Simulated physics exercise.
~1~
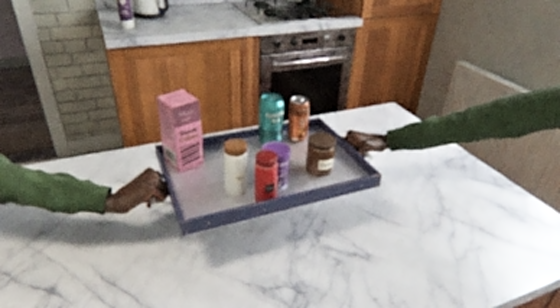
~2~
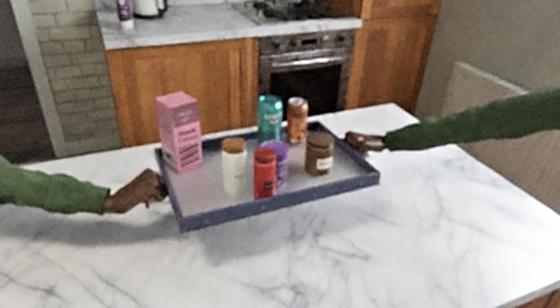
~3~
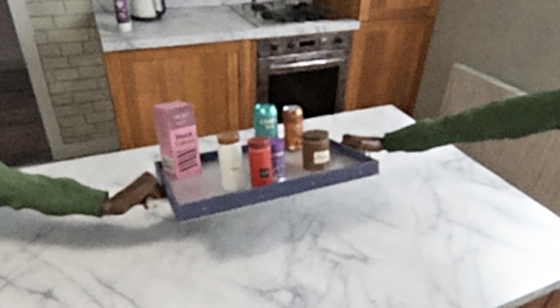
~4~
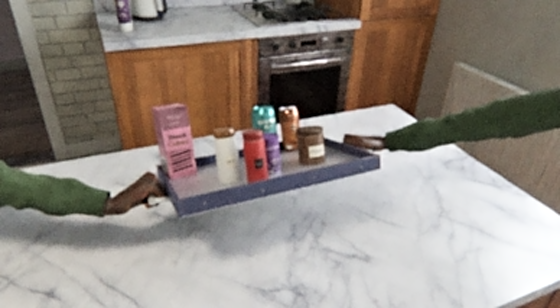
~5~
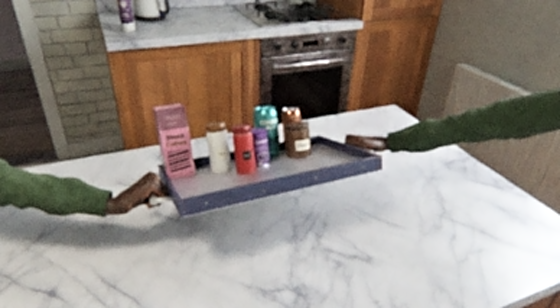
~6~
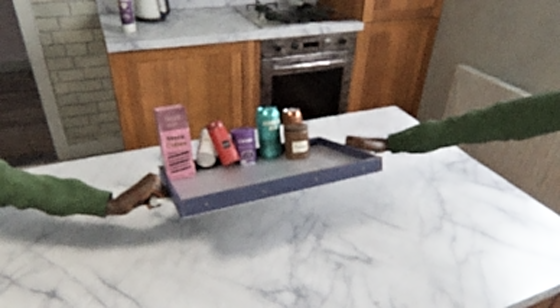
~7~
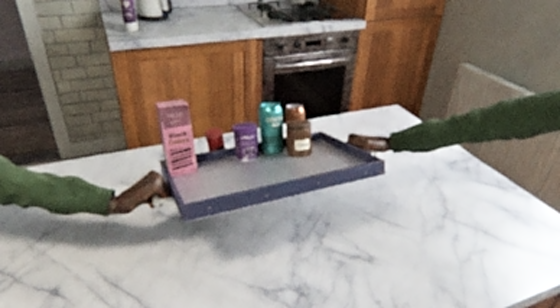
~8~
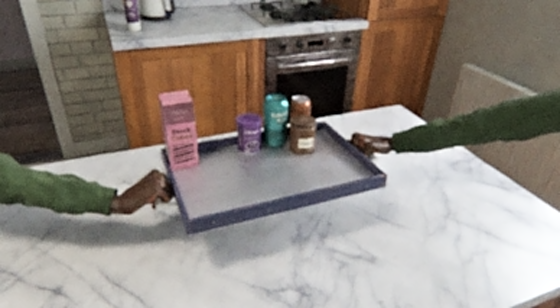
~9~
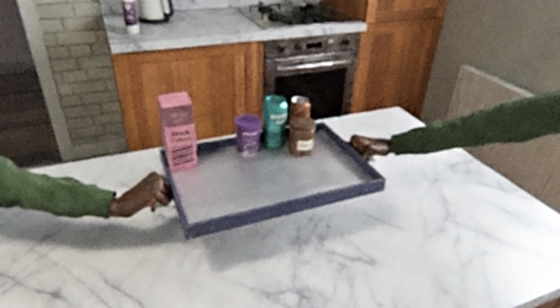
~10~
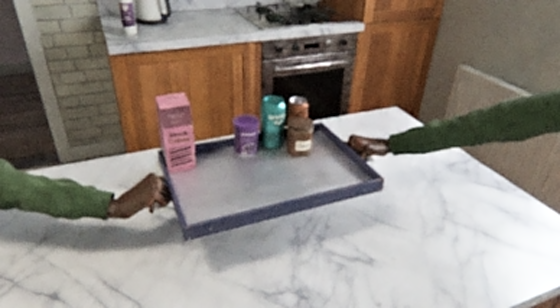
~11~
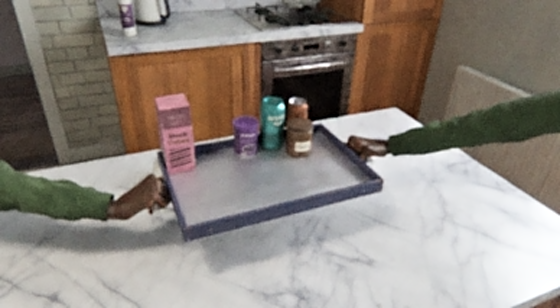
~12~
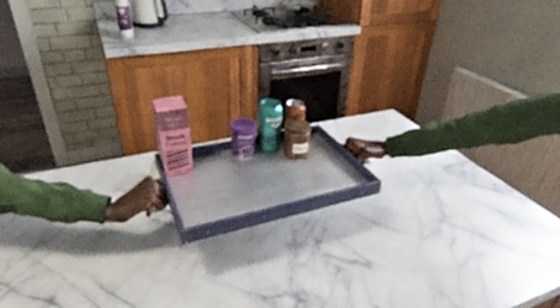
A held tray tips away, sending red and white containers off its far edge, then levels.
